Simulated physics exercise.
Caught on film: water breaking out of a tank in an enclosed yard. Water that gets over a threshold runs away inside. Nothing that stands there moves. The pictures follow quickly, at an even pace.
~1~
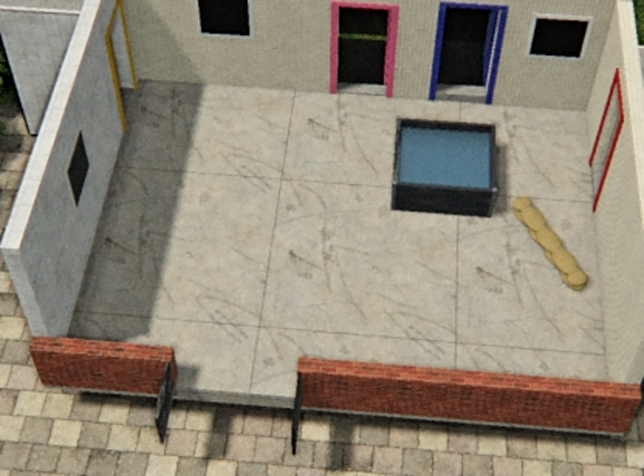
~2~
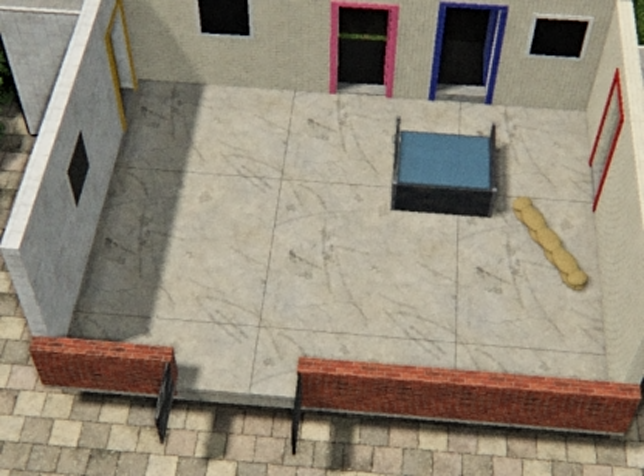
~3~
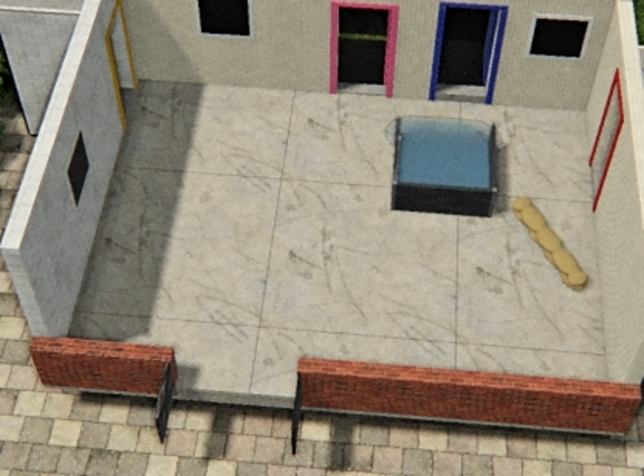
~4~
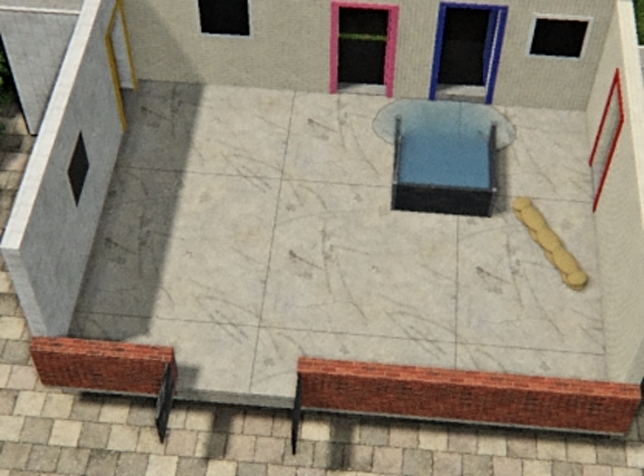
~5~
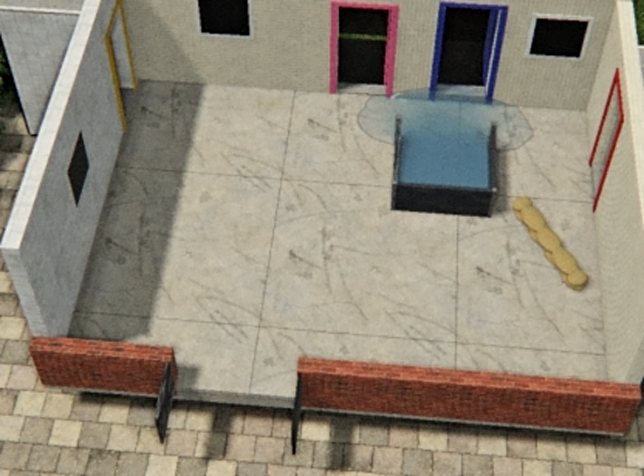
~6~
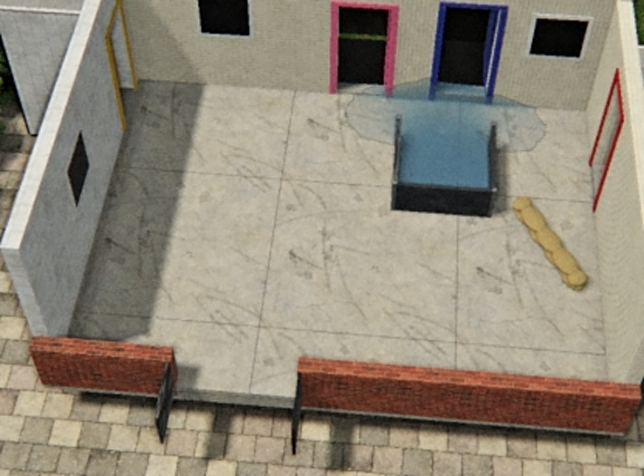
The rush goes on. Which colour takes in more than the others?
The blue doorway takes the most.
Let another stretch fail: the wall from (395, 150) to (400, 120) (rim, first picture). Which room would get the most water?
That is the one in yellow.
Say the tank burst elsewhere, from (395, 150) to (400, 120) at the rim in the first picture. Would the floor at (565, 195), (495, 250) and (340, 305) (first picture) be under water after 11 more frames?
In turn: Free of water, not flooded, no water.
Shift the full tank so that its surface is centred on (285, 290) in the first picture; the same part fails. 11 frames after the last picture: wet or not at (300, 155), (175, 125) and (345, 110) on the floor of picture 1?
In turn: Awash, awash, flooded.
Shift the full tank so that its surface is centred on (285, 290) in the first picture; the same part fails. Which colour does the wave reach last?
It is the red one.
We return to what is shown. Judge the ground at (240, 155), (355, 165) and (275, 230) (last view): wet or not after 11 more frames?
As listed: Dry, no water, dry.
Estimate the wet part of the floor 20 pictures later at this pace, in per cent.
Some 35 per cent.
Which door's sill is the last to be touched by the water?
That is the yellow door.
A moment on, water covers 10 % of the floor; blue door some in, pink door a trickle in, red door not reached, yellow door not reached.
Next, water covers 20 % of the floor; blue door a lot in, pink door some in, red door wet at the sill, nothing in, yellow door not reached.
Then, water covers 35 % of the floor; blue door a lot in, pink door some in, red door wet at the sill, nothing in, yellow door wet at the sill, nothing in.
Later, water covers 45 % of the floor; blue door a lot in, pink door some in, red door wet at the sill, nothing in, yellow door wet at the sill, nothing in.
In the end, water covers 65 % of the floor; blue door a lot in, pink door some in, red door wet at the sill, nothing in, yellow door wet at the sill, nothing in; the blue door has let in the most.
